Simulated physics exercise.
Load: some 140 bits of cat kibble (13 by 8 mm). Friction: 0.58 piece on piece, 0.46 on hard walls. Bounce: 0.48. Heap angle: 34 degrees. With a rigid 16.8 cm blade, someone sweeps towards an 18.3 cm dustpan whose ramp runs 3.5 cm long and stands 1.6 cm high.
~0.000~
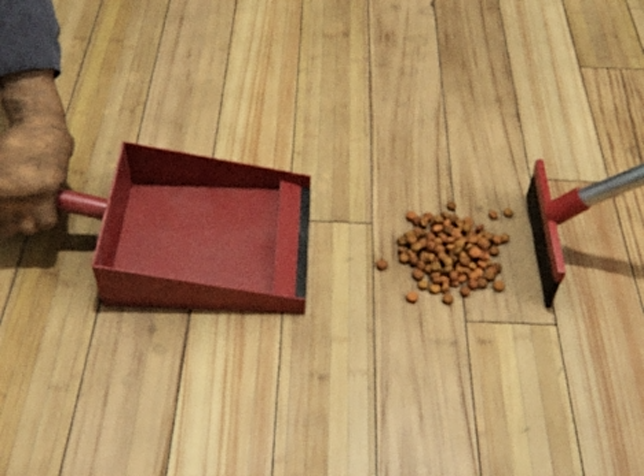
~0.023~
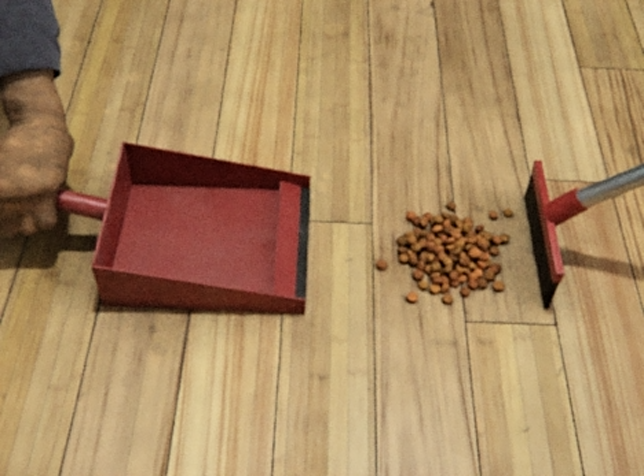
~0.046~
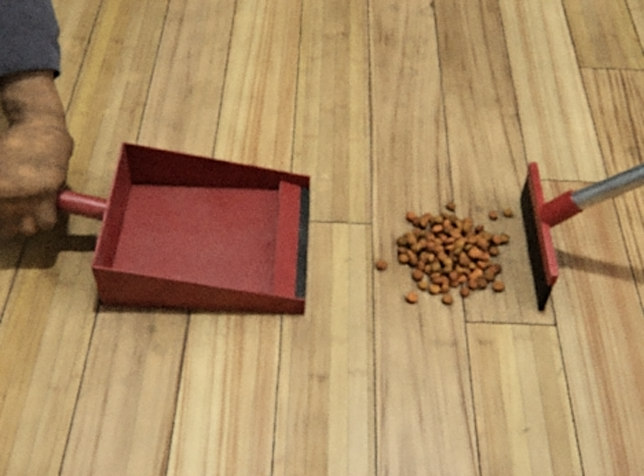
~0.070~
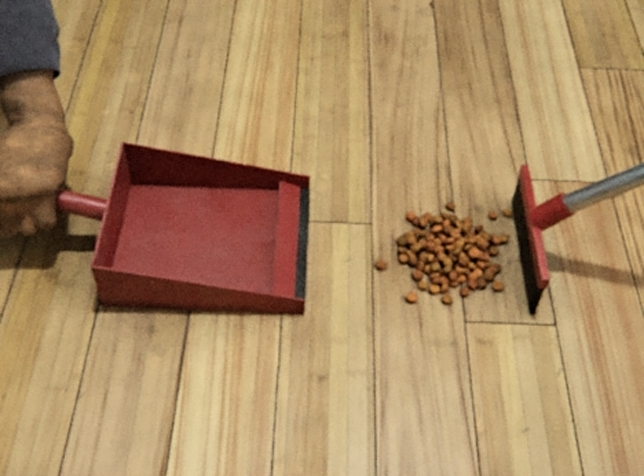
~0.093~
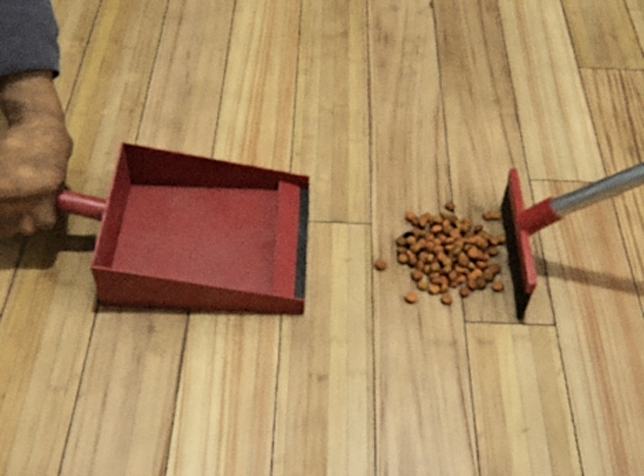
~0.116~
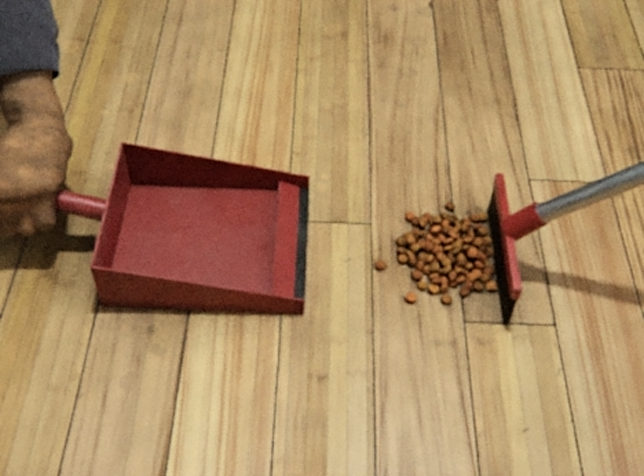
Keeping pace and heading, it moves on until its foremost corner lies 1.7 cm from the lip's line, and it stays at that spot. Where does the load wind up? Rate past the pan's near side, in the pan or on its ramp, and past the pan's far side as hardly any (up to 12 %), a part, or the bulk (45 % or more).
Near side: A part, pan: A part, far side: Hardly any.
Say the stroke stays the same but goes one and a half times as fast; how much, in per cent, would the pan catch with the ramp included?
Then about 30 per cent.
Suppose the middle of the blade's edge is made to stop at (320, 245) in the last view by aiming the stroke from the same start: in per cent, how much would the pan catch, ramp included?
Share caught: Approx. 60 %.
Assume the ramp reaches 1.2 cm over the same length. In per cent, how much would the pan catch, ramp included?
That change would give about 25 per cent.
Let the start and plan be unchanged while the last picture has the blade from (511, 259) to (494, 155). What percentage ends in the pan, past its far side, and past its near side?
The pan gets 20, the far side 20 and the near side 0.
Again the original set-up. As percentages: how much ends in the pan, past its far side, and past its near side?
Near side 25 %, pan 25 %, far side 5 %.
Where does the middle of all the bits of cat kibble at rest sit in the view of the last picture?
Resting centre estimate: Around (307, 265).
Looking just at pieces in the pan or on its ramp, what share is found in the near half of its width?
Around 90 in a hundred.
Then, at 0.26 s, middle of the blade 12 cm from the lip; 0 % over the lip, far side 0 %, near side 10 %.
Then, at 0.36 s, middle of the blade 4 cm from the lip; 0 % over the lip, far side 0 %, near side 20 %.
After 0.59 s, middle of the blade 2 cm from the lip; 25 % over the lip, far side 5 %, near side 25 %.
By 1.1 s all is still; near side 25 %, pan 25 %, far side 5 %, in front of the lip or behind the blade 50 %.
